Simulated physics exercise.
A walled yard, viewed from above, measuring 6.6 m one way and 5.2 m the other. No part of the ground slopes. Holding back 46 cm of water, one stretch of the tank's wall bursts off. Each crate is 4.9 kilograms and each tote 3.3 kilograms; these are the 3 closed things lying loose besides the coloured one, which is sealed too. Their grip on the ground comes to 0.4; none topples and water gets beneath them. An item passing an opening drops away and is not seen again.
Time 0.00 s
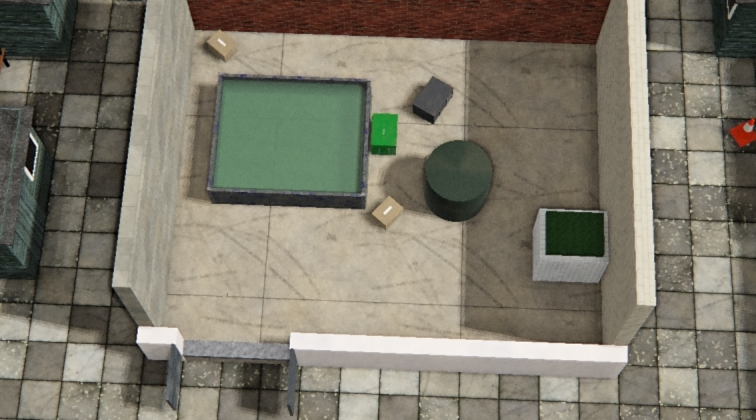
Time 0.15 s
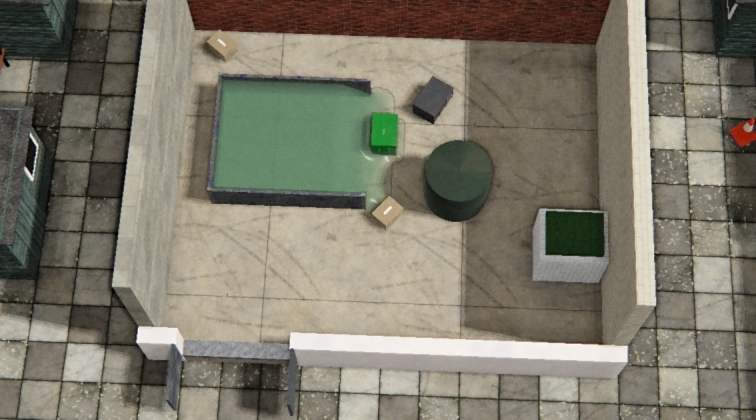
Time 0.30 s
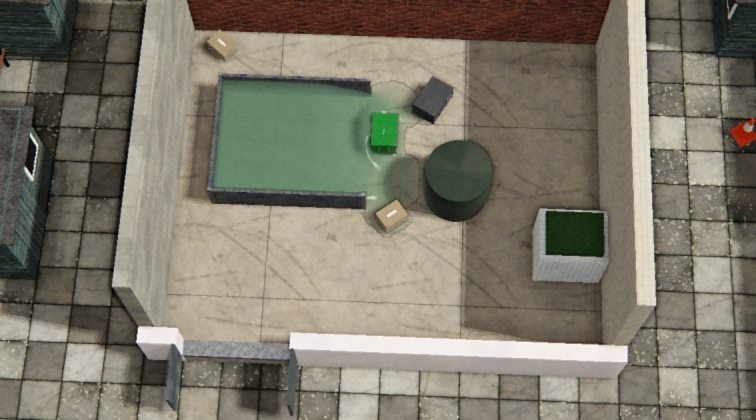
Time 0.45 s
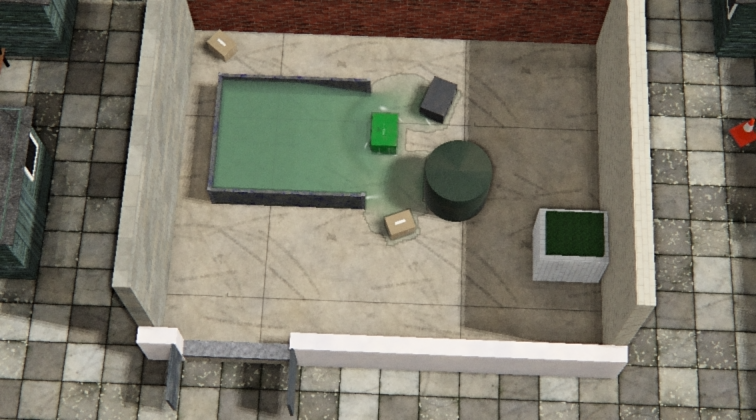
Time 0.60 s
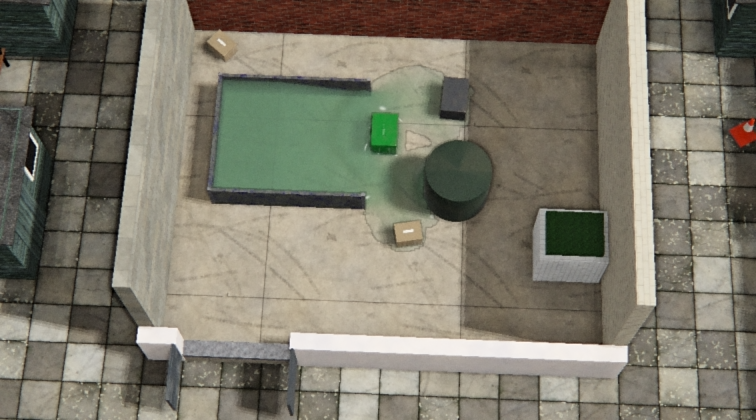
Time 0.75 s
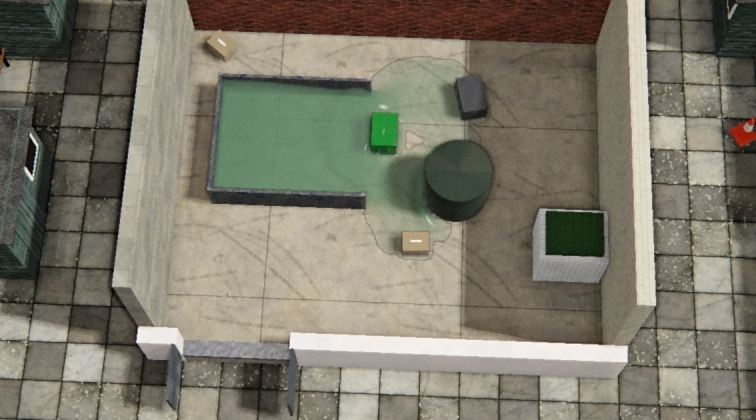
Green water spreading from the open right side of a walled tank, pushing a dark box and a cardboard box across paving.
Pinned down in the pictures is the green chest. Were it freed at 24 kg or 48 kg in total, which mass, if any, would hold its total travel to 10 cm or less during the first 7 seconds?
Neither mass would.
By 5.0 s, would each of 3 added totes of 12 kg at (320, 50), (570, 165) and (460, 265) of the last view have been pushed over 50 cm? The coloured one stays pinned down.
In order: Not as far, then farther, then farther.
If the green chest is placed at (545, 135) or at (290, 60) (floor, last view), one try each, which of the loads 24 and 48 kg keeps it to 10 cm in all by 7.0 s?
At the first place nothing works, and at the second the small mass does it.
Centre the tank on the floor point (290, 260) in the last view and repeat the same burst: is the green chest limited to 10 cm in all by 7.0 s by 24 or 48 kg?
So then the lighter weight suffices.
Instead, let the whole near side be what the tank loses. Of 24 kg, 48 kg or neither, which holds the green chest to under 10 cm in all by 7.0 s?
Result: Lighter option succeeds.
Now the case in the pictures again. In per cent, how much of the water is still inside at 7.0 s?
Remaining: Approx. 100 per cent.
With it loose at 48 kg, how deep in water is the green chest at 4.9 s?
Something like 12 centimetres.
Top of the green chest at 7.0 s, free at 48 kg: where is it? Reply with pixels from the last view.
(545, 92).
After 1.4 s the green chest would be 225 cm from its start with 24 kg and 123 cm from its start with 48 kg; 12 cm of water round it then.
After 3.1 s the green chest would be 320 cm from its start with 24 kg and 262 cm from its start with 48 kg; 15 cm of water round it then.
After 4.9 s the green chest would be 283 cm from its start with 24 kg and 262 cm from its start with 48 kg; 12 cm of water round it then.
After 7.0 s the green chest would be 258 cm from its start with 24 kg and 262 cm from its start with 48 kg; 9 cm of water round it then.
